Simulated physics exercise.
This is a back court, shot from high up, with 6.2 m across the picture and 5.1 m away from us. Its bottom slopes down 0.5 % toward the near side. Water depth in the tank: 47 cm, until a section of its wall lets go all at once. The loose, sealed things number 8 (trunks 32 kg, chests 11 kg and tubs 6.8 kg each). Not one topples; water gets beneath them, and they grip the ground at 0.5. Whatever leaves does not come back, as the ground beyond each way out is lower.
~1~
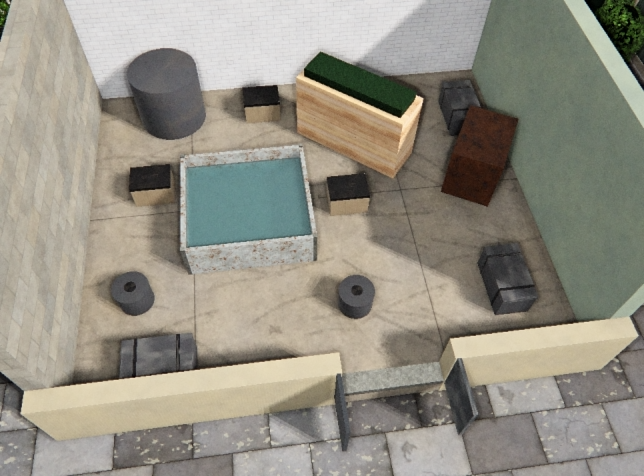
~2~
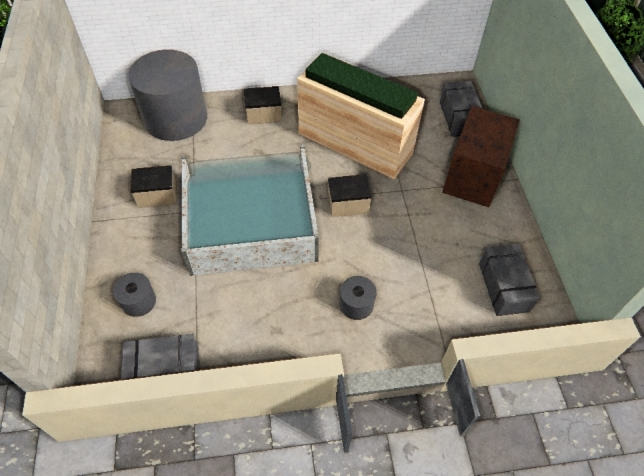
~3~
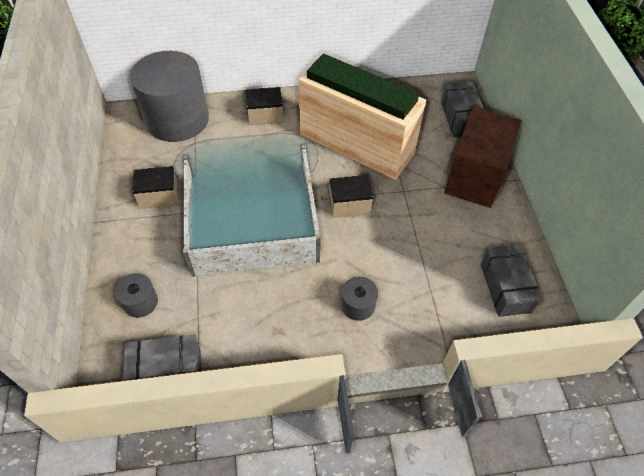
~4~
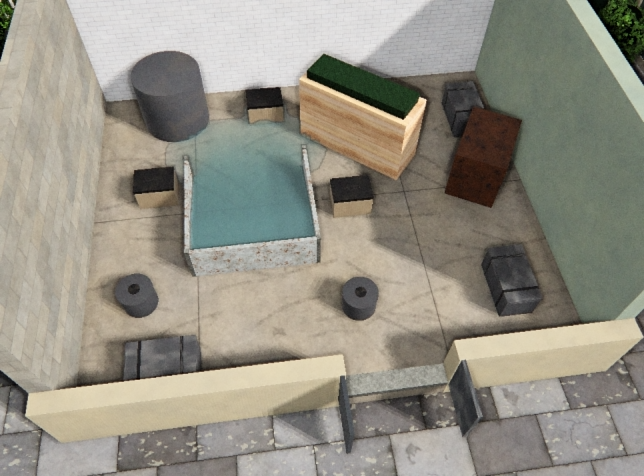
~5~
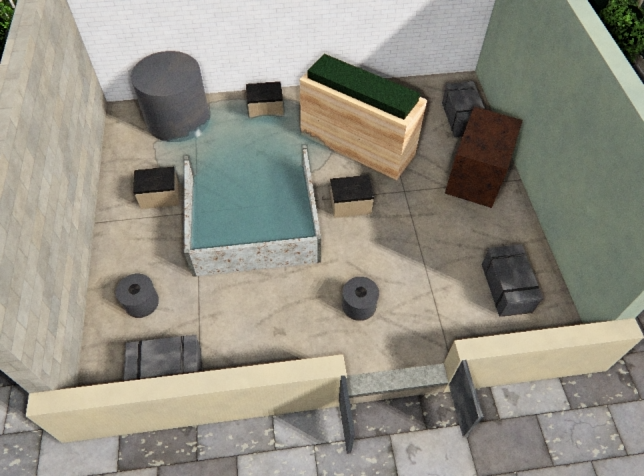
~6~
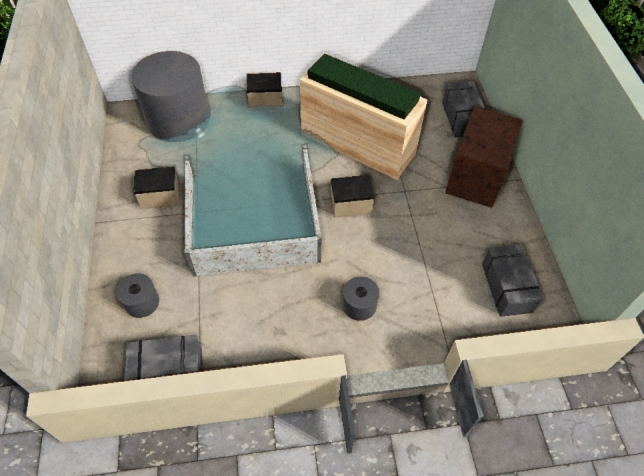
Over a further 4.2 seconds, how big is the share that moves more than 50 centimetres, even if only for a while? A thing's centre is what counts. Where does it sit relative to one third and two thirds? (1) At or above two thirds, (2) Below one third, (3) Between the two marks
Answer: 2.
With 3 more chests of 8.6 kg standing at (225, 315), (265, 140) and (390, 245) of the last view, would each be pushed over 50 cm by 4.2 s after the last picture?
In that order: Less, past it, short of it.
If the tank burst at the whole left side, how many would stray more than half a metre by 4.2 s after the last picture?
In that case the number is 3.
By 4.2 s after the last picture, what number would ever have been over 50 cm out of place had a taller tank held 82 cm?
Then 4.
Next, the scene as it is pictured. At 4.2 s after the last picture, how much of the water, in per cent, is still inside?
Around 100 % of the water.
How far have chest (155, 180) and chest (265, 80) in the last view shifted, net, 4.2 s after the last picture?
Distances: 10 cm; 300 cm.
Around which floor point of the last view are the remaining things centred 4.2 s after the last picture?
Averaged position, last view: Near pixel (336, 232).
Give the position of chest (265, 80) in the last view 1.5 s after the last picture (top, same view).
Look about (315, 67).
Then, 0.4 s after the last picture 0 of 8 are over 50 cm from their spots; 1 afloat.
Then, 1.5 s after the last picture 1 of 8 are over 50 cm from their spots; 1 afloat.
Then, 2.8 s after the last picture 1 of 8 are over 50 cm from their spots; 1 afloat.
Then, 4.2 s after the last picture 1 of 8 are over 50 cm from their spots, and 1 have been at some point; 2 afloat.
